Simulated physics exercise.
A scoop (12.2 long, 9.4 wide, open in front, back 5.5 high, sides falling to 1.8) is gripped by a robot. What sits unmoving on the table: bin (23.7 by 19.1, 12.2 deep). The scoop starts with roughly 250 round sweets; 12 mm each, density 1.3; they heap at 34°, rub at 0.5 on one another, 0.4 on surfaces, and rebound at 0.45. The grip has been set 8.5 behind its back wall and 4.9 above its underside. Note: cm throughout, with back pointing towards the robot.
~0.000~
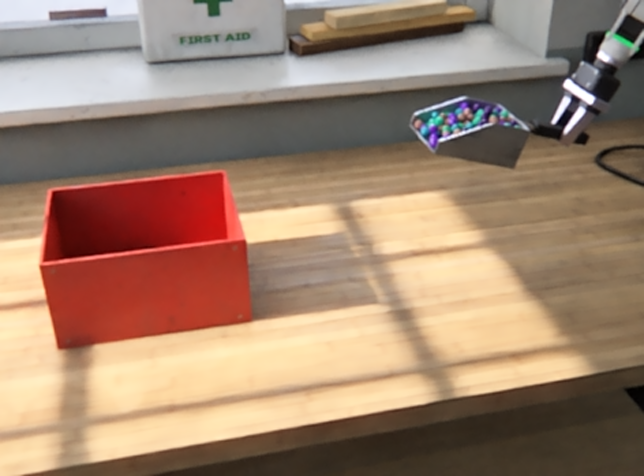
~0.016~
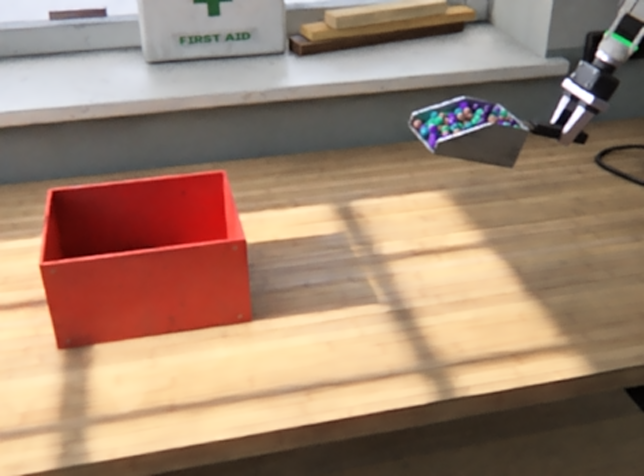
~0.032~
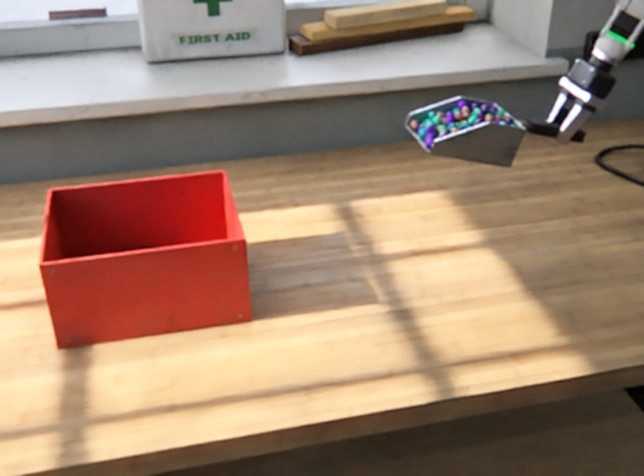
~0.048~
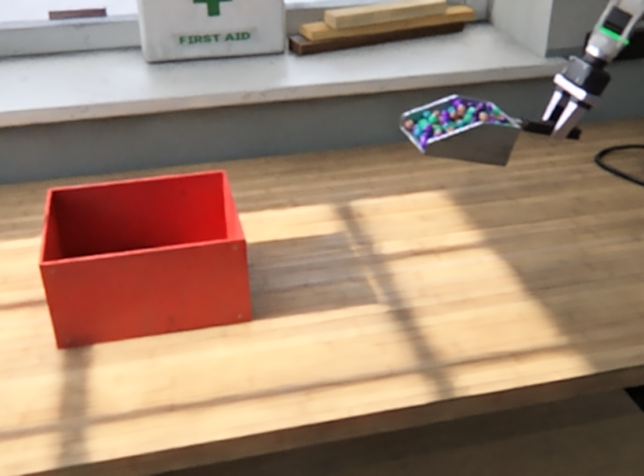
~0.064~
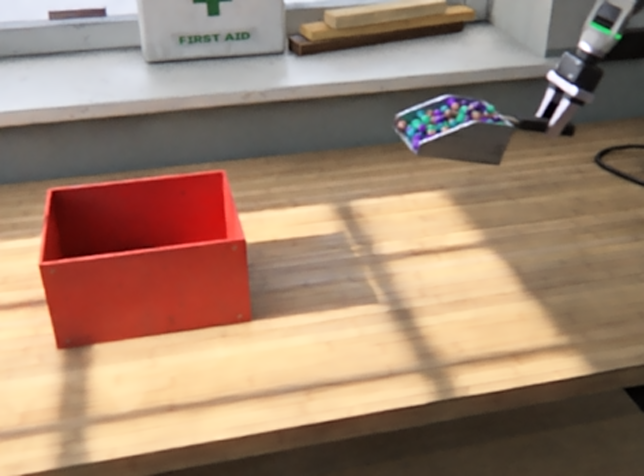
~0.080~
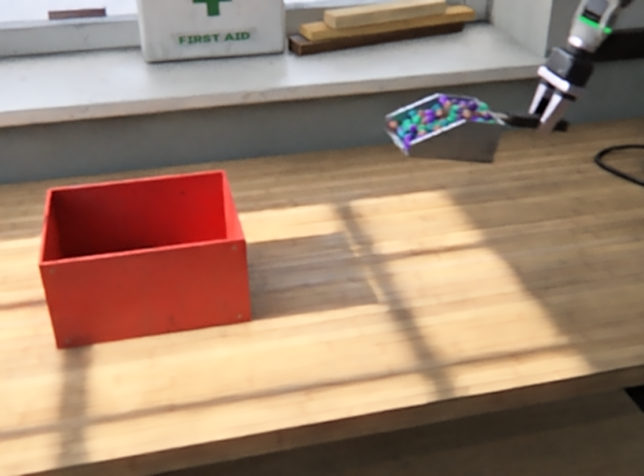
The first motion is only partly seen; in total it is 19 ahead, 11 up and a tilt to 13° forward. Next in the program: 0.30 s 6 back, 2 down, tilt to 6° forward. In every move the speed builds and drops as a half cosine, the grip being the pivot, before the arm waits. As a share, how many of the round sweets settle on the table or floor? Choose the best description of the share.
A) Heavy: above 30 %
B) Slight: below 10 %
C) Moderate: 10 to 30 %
A.
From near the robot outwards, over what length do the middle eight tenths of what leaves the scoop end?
About 32 centimetres.
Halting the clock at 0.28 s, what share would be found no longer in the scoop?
By then near 15 % is out.
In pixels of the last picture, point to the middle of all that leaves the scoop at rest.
(248, 274).
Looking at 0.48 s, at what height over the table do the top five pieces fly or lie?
Height: Some 20 cm.
After 0.28 s, tilted 13° forward, highest piece 26 above the table; 212 on the scoop, 42 in flight or on a rim.
After 0.48 s, tilted 8° forward, highest piece 20 above the table; 101 in the bin, 36 on the table or floor, 3 on the scoop, 114 in flight or on a rim.
After 0.78 s, tilted 6° forward, highest piece 20 above the table; 152 on the table or floor, 101 in the bin, 1 on the scoop.
After 1.83 s, tilted 6° forward, highest piece 20 above the table; 152 on the table or floor, 101 in the bin, 1 on the scoop.
At rest, 152 on the table or floor, 101 in the bin, 1 on the scoop. That is 60 % on the table or floor.
